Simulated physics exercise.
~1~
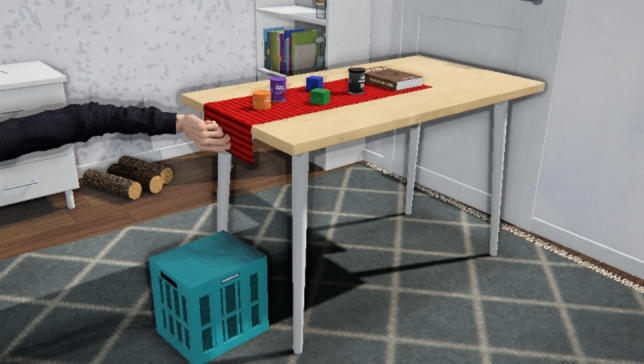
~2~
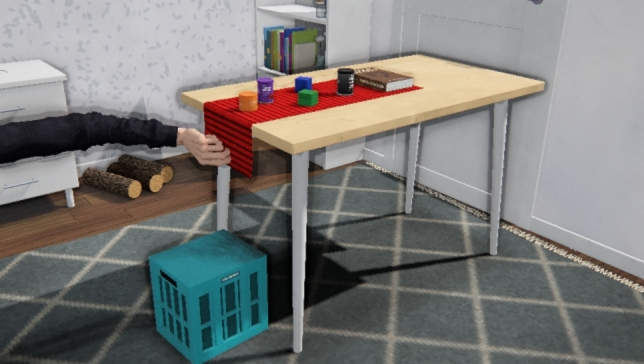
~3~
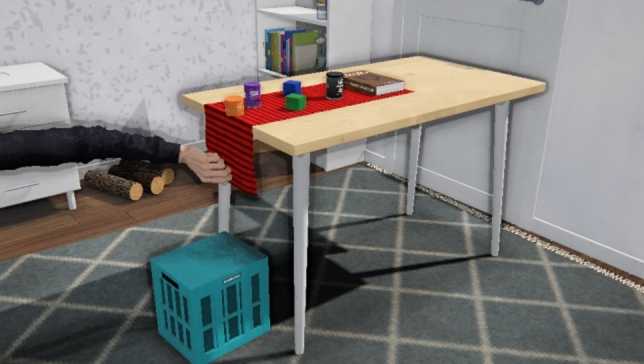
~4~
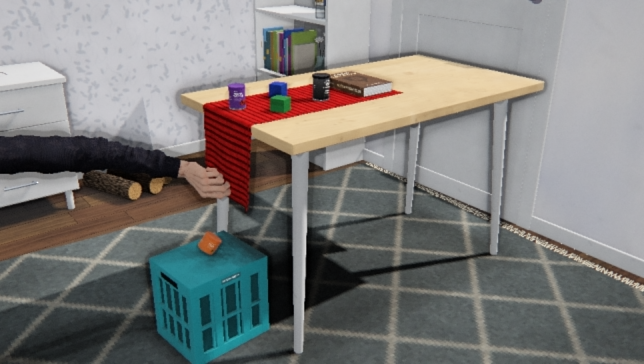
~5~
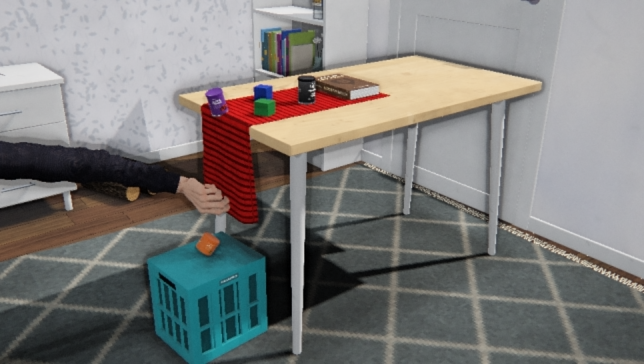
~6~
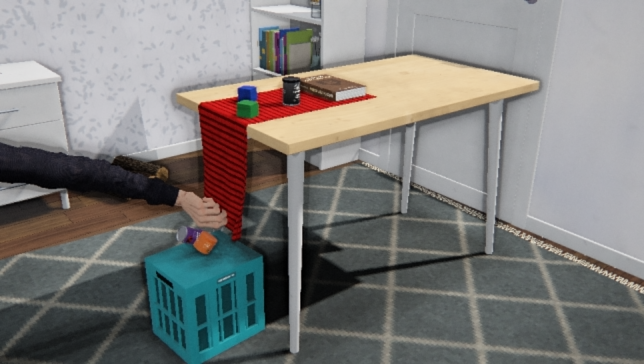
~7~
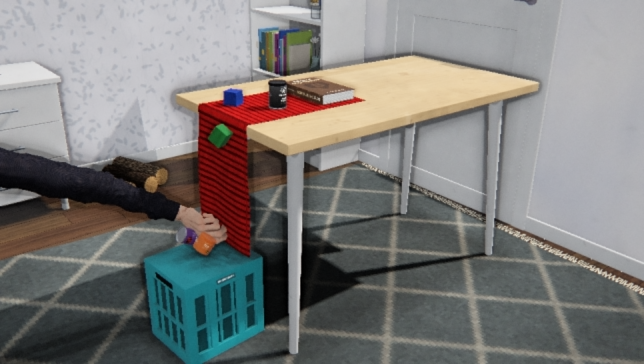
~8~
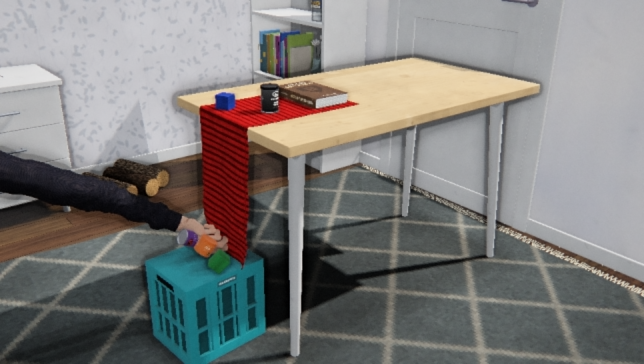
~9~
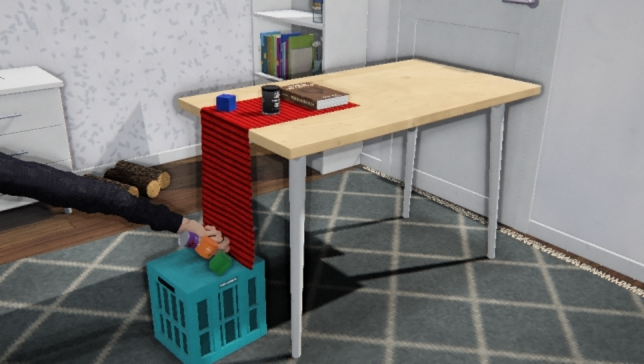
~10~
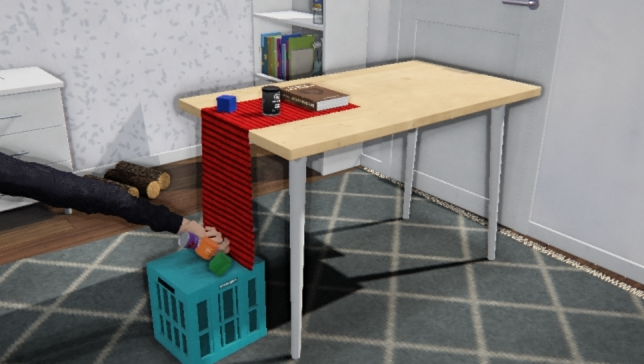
A hand in a dark sleeve reaches in from the left and pulls a red scarf down over the near left end of a pale wooden table, seen from slightly above in a room with a patterned grey rug. An orange pot, a purple can, green and blue cubes, a dark mug-like container and a book ride leftward on it. The orange pot drops first onto the turquoise crate below, then the purple can tips and falls, and the green cube tumbles after. The pulling stops with the hem at the crate, three things fallen, and the blue cube, dark container and book still on the table.
